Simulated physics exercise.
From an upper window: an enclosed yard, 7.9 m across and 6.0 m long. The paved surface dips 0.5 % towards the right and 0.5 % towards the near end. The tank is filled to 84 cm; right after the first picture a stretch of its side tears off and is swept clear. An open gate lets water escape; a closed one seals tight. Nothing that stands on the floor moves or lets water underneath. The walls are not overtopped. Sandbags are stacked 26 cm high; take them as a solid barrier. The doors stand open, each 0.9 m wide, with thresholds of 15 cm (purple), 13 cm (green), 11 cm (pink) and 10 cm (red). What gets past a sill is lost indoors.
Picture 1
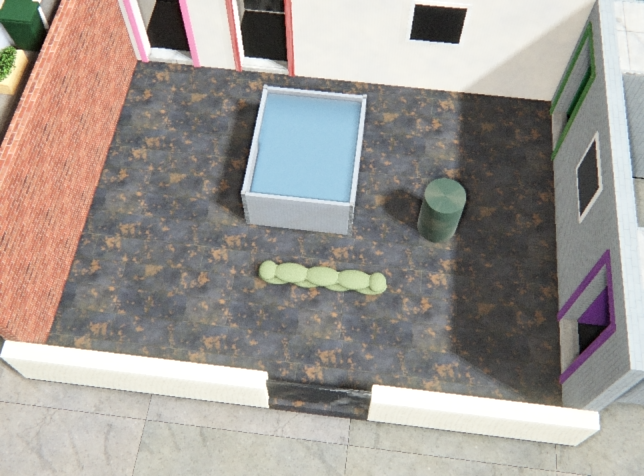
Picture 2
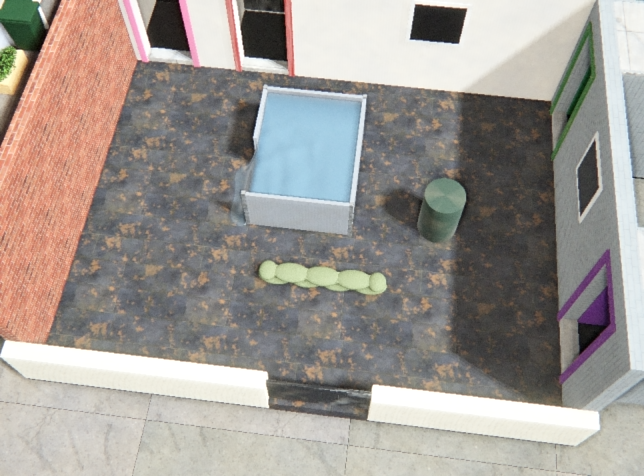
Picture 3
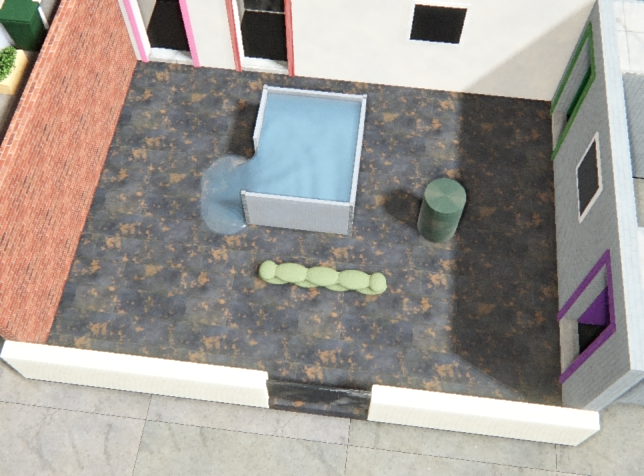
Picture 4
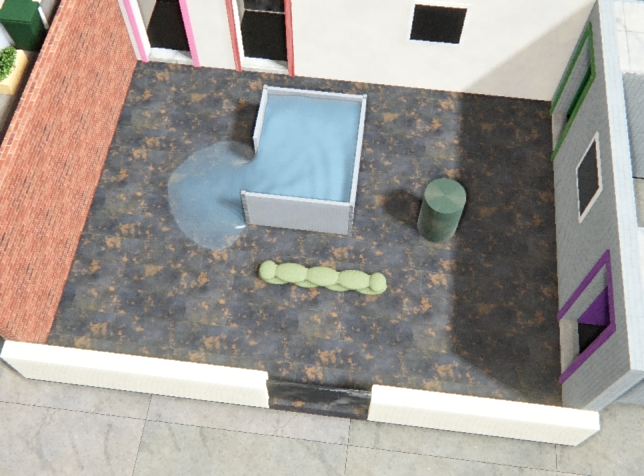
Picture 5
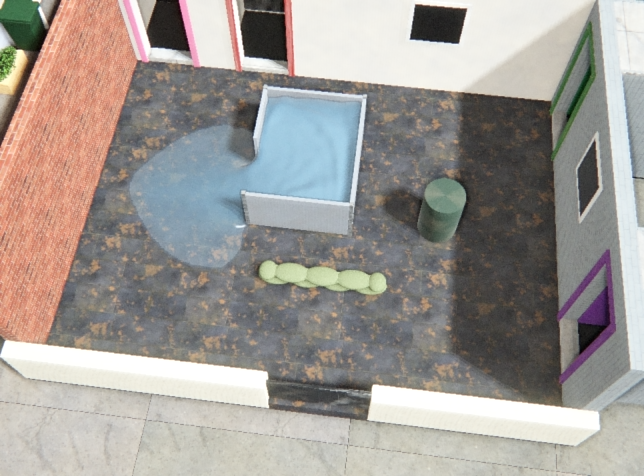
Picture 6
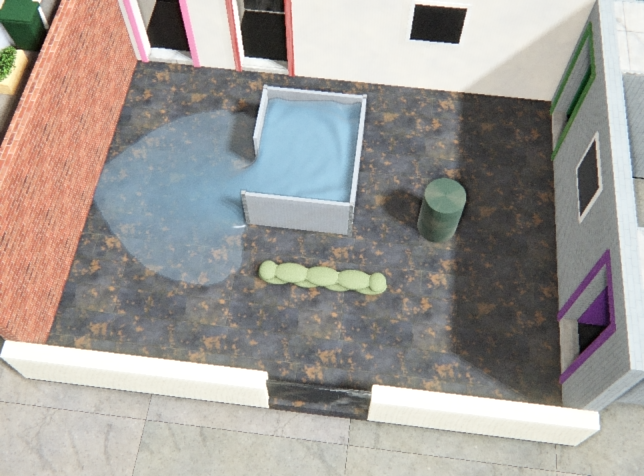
At the start, a tank of still blue water stands in an enclosed yard, near a green cylinder and a low row of pale green sandbags. Then part of its left side is gone and water pours out, spreading leftward across the dark paving in a widening, rounded pool that nears the brick-red strip.
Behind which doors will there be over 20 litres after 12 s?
Within that time: At the purple door it keeps below the limit; at the green door it does not reach the limit; at the pink door it exceeds the limit; at the red door it does not reach the limit.
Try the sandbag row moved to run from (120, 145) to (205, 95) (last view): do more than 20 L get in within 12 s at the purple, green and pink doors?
Against that limit: Purple not over, green not over, pink under.
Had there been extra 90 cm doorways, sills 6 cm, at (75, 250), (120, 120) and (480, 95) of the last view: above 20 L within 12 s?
In turn: Above, past it, under.
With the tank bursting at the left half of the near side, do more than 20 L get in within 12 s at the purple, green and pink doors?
Against that limit: Purple not over, green not over, pink under.
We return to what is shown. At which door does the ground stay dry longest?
It is the green one.
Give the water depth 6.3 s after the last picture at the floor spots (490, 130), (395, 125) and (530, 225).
Roughly 3, 3 and 3 cm, in turn.
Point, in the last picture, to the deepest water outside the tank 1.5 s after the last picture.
Near (42, 359).
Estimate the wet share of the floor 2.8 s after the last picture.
Some 45 per cent of it.
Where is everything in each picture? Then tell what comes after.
The first picture shows still water, 84 cm deep, in the tank at (307, 146).
In the second picture, water pours out at (254, 184) and has run 0.6 m, to (243, 224); typically 10 cm deep outside, 84 cm at the tank's back.
In the third picture, water pours out at (255, 186) and has run 1.0 m, to (209, 172); typically 13 cm deep outside, 84 cm at the tank's back.
In the fourth picture, water pours out at (255, 187) and has run 1.5 m, to (173, 177); typically 9 cm deep outside, 81 cm at the tank's back.
In the fifth picture, the front is at (133, 194), 2.1 m from the gap at (255, 187); 4.2 m2 of floor is under water; 72 cm left at the back of the tank.
In the sixth picture, the front is at (95, 193), 2.8 m from the gap at (255, 187); 6.4 m2 of floor is under water; 72 cm left at the back of the tank.
Then, 0.7 s after the last picture water covers 25 % of the floor and is deepest (40 cm) near (242, 197); purple door not reached, green door not reached, pink door not reached, red door not reached.
Then, 1.5 s after the last picture water covers 30 % of the floor and is deepest (50 cm) near (42, 359); purple door not reached, green door not reached, pink door 21 cm at the sill, 6 L in, red door 2 cm at the sill, 0 L in.
Then, 2.8 s after the last picture water covers 45 % of the floor and is deepest (29 cm) near (45, 347); purple door not reached, green door not reached, pink door 23 cm at the sill, 85 L in, red door 5 cm at the sill, 0 L in.
Then, 6.3 s after the last picture water covers 80 % of the floor and is deepest (17 cm) near (553, 422); purple door 15 cm at the sill, 1 L in, green door 9 cm at the sill, 0 L in, pink door 11 cm at the sill, 149 L in, red door 5 cm at the sill, 0 L in.
Then, 11.3 s after the last picture water covers 95 % of the floor and is deepest (12 cm) near (547, 230); purple door 10 cm at the sill, 1 L in, green door 10 cm at the sill, 0 L in, pink door 5 cm at the sill, 149 L in, red door 4 cm at the sill, 0 L in.
